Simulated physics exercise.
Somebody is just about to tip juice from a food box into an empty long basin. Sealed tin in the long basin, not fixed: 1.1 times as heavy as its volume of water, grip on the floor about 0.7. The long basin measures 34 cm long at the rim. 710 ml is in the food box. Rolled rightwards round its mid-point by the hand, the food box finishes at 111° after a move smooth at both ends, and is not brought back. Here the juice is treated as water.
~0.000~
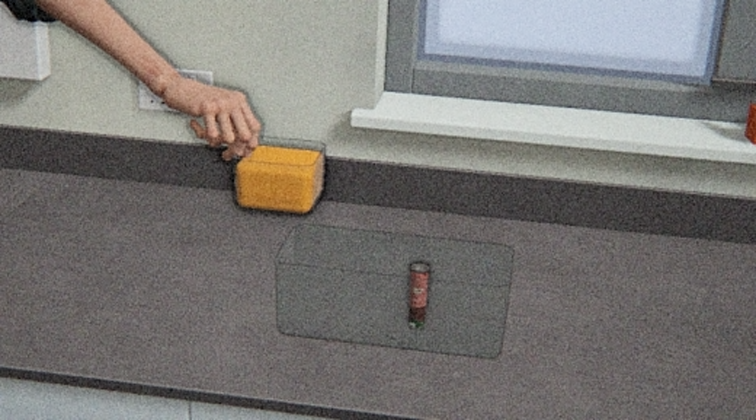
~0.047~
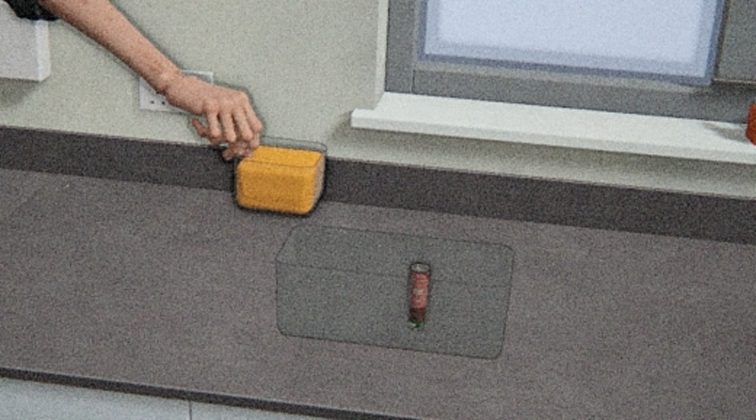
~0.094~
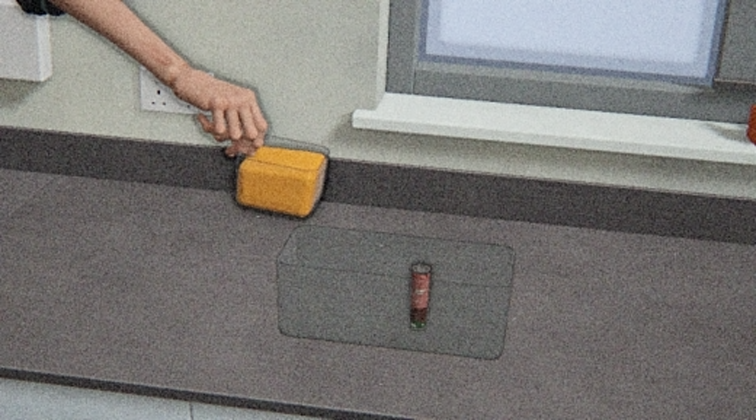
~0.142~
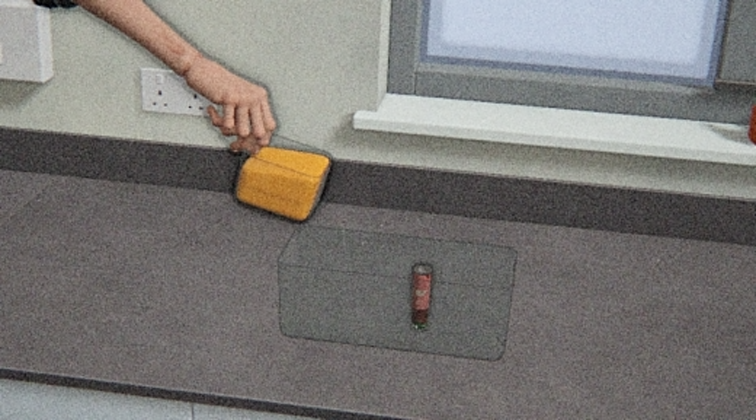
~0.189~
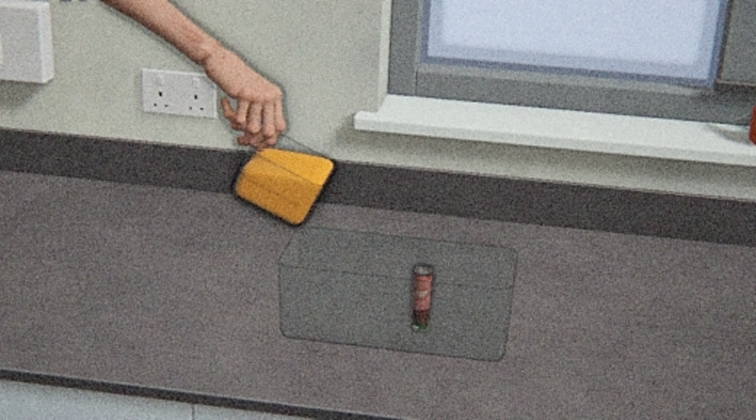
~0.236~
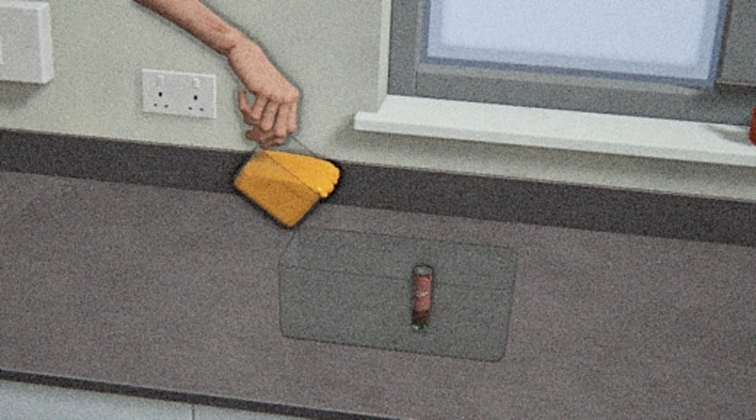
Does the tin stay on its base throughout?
Yes - it does not capsize.
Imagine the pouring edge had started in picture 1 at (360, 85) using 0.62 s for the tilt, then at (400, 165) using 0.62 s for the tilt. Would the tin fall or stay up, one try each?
The tin overturns the first time and stays vertical the second time.
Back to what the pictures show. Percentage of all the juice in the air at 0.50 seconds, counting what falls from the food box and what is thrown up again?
Roughly 30 percent.
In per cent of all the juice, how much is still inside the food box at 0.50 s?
26 %.
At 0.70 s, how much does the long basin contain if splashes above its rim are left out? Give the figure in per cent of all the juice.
Looks like about 92 % of the whole amount.
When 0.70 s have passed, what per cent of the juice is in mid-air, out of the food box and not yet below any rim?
Close to 4 per cent.
By 0.50 s the tilt is 101° and 25 per cent is still to pour; the tin stands where it began.
By 0.70 s the tilt is 111° and 3 per cent is still to pour; the tin stands where it began.
By 0.90 s the tilt is 111° and 0 per cent is still to pour; the tin stands where it began.
By 1.12 s the tilt is 111° and 0 per cent is still to pour; the tin stands where it began.
At rest the tin stands where it began.
